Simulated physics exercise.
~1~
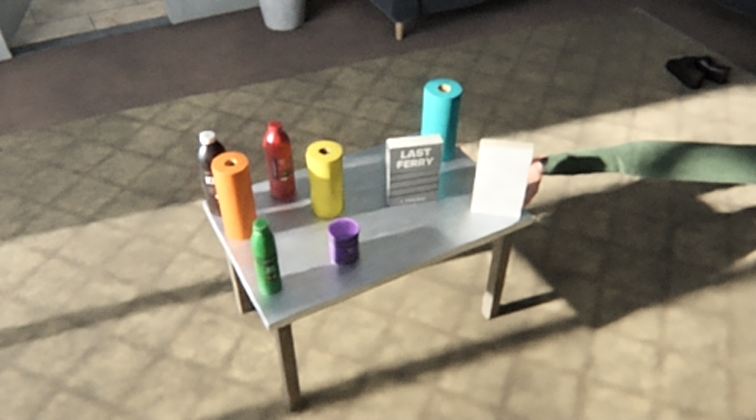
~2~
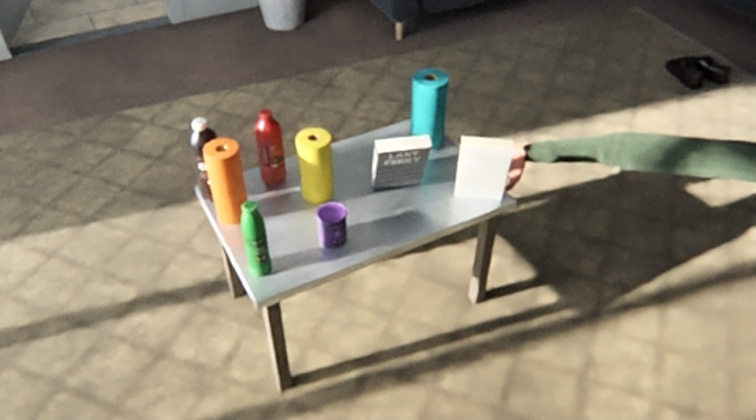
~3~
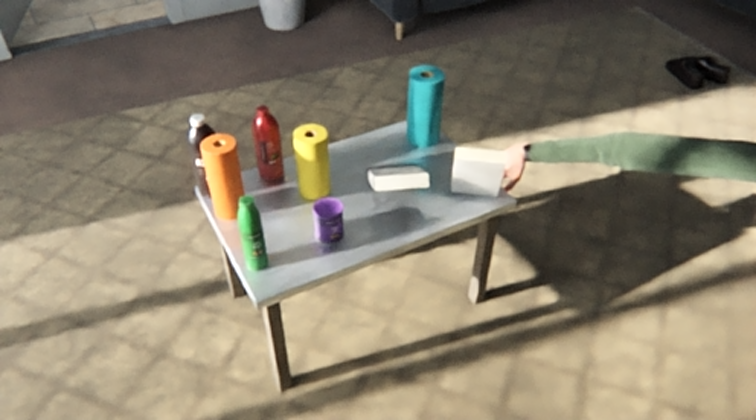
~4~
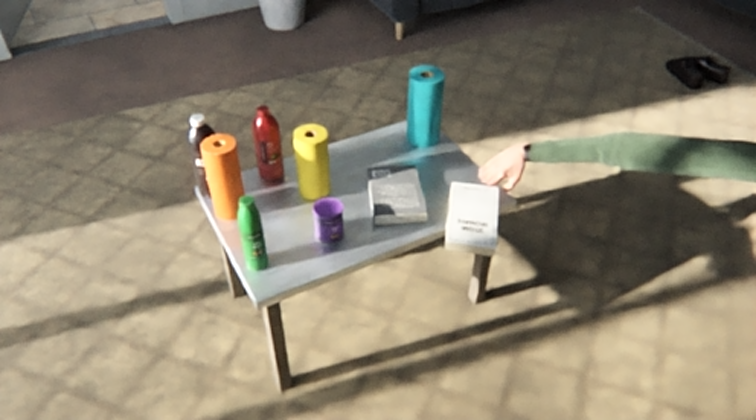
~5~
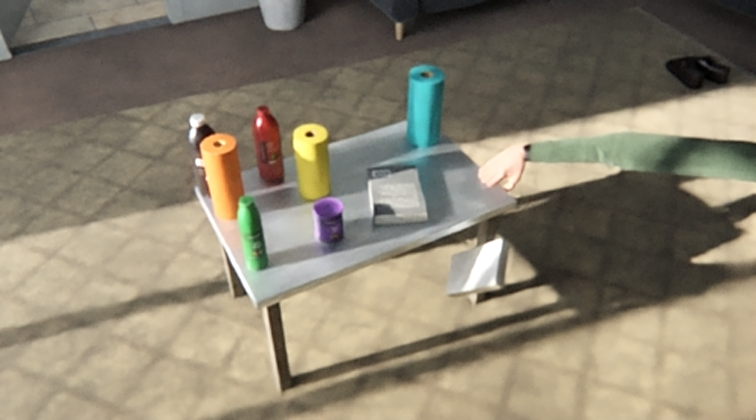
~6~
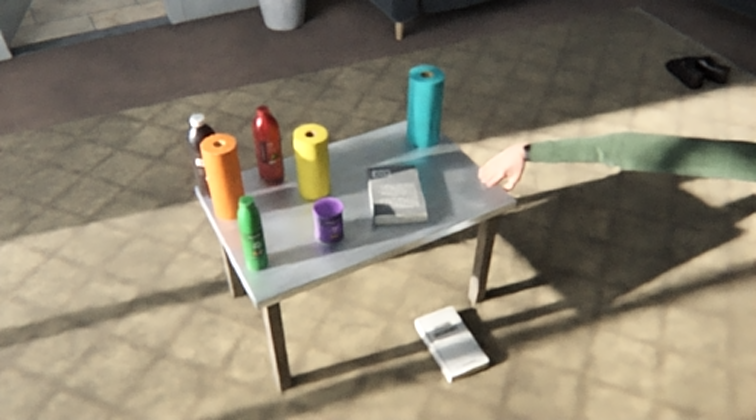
A small table crowded with bottles, rolls, a purple tin and two standing books jolted a little way back as a hand held its right edge, and both books toppled, the grey one staying on top while the white one dropped to the floor.
